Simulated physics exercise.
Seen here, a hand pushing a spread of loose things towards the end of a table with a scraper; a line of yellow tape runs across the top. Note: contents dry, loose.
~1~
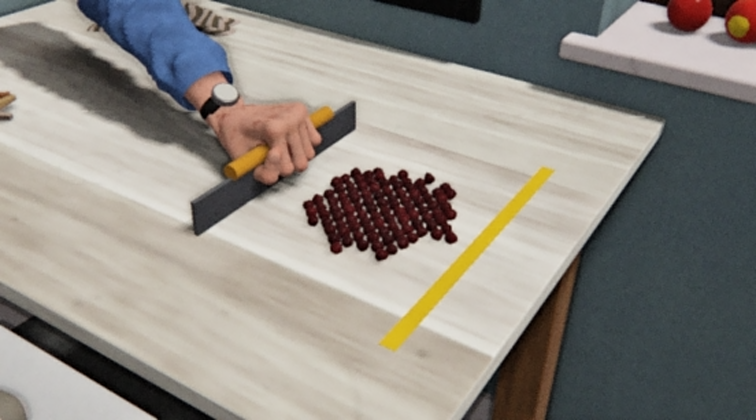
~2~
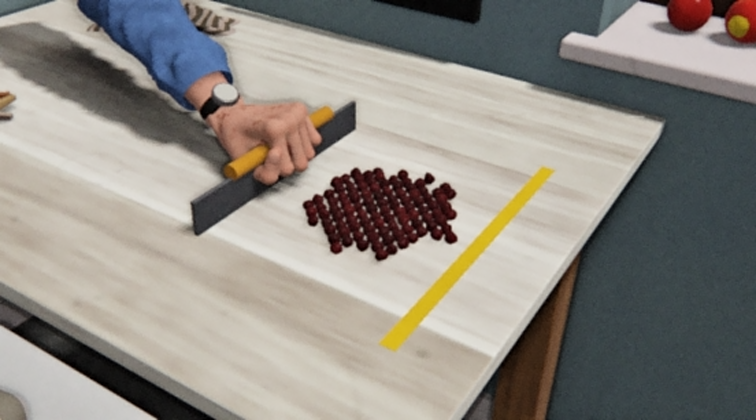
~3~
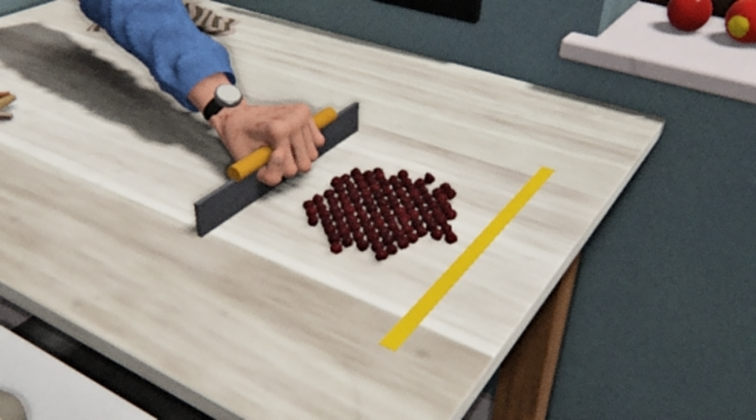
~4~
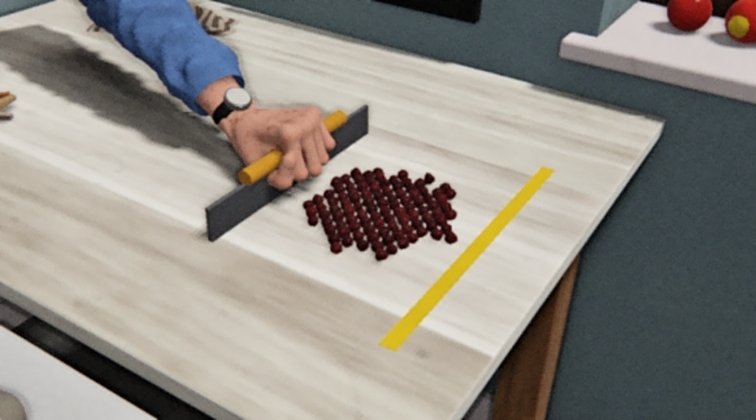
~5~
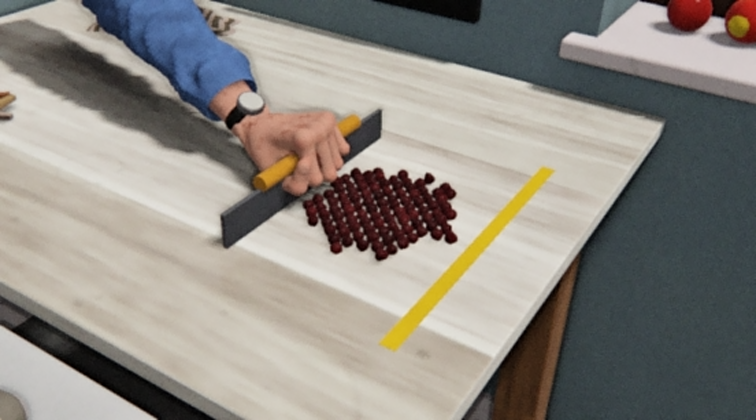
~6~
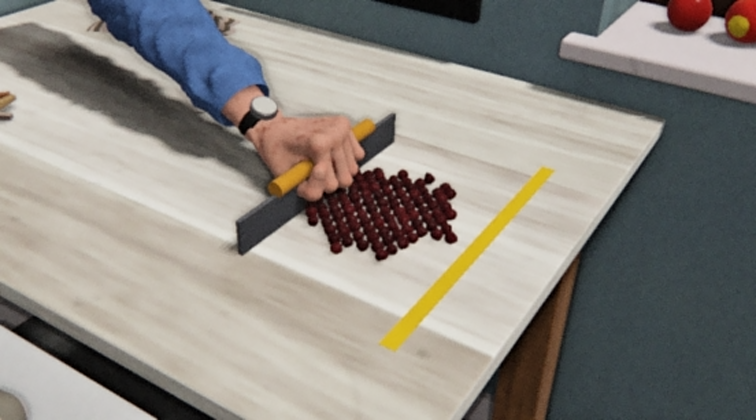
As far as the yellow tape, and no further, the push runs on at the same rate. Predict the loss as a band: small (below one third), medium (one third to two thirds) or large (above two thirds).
Small.
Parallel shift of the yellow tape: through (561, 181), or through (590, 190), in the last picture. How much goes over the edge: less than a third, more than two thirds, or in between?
First try: Between a third and two thirds; second try: Beyond two thirds.
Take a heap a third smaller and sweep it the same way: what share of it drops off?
Some 10 per cent of the pieces.
Soon after the last picture, scraper still moving, near (407, 189); heap all on the table, its front near (512, 247).
A little later, scraper stopped at the yellow tape; heap a small part over the edge.
Later still, scraper stopped at the yellow tape; heap about a quarter over the edge.
At rest, scraper stopped at the yellow tape; heap about a quarter over the edge.
